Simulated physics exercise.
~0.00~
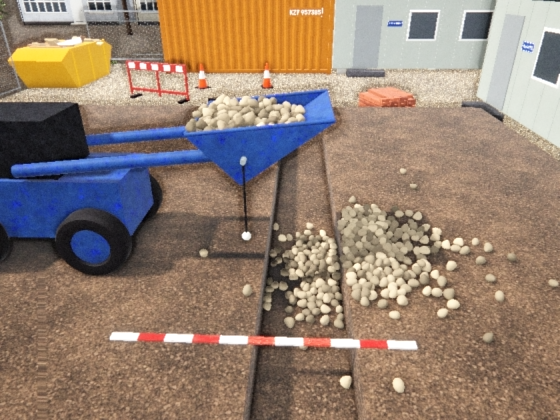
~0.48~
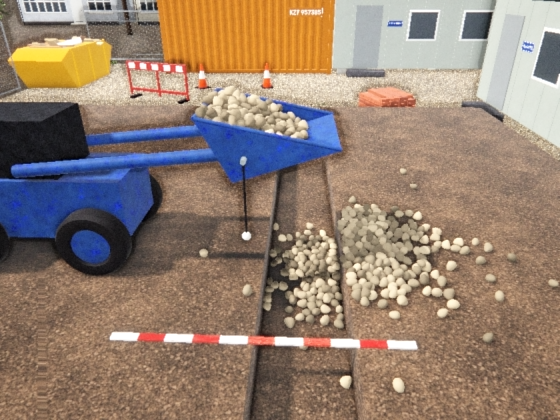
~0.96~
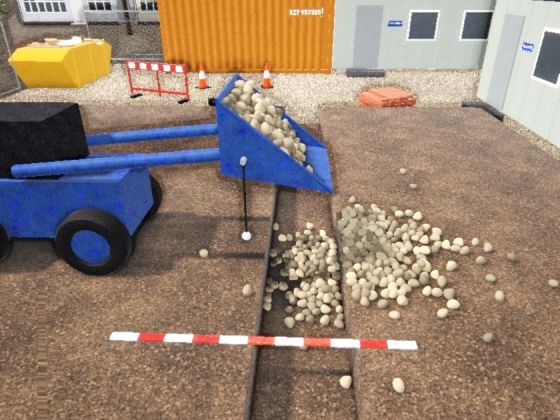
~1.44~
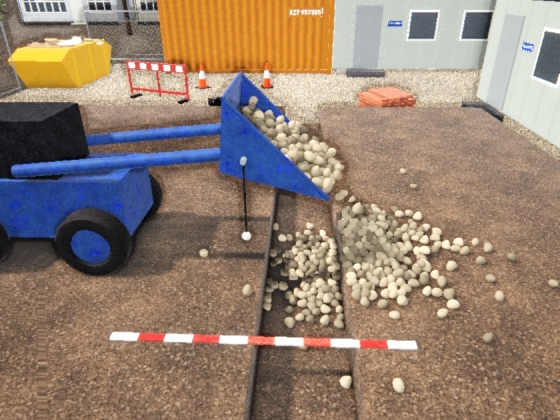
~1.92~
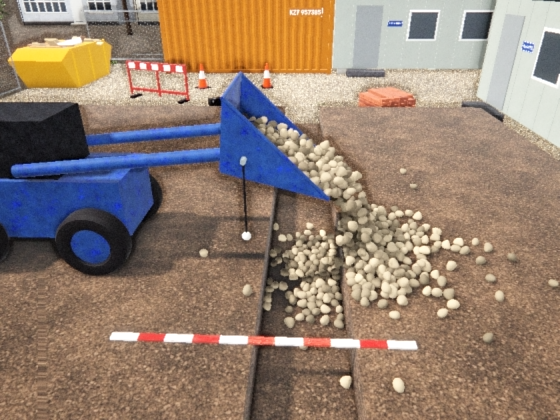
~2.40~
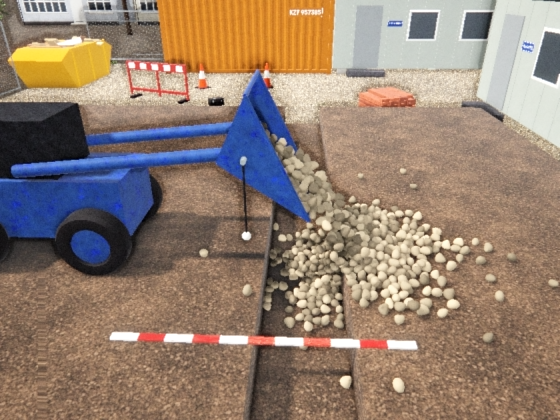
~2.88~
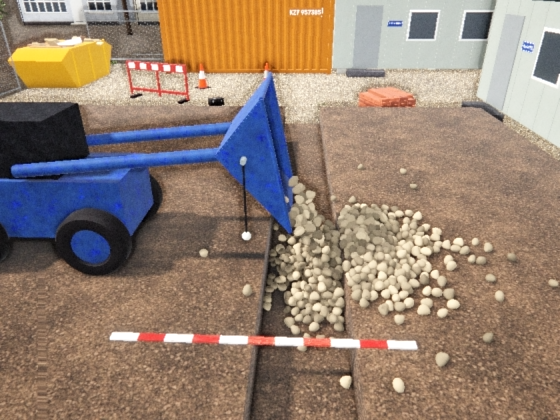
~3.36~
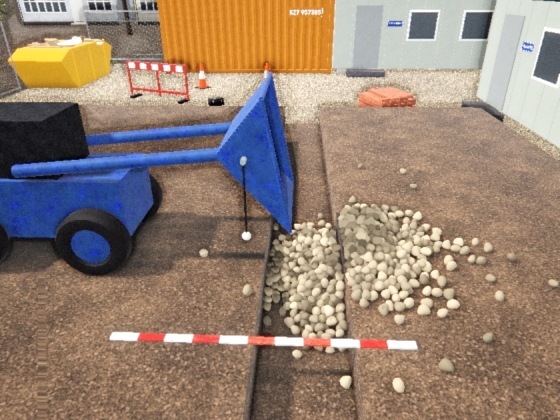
On a dirt yard, a blue loader tips its bucket, spilling rounded cobbles into and beyond a trench.
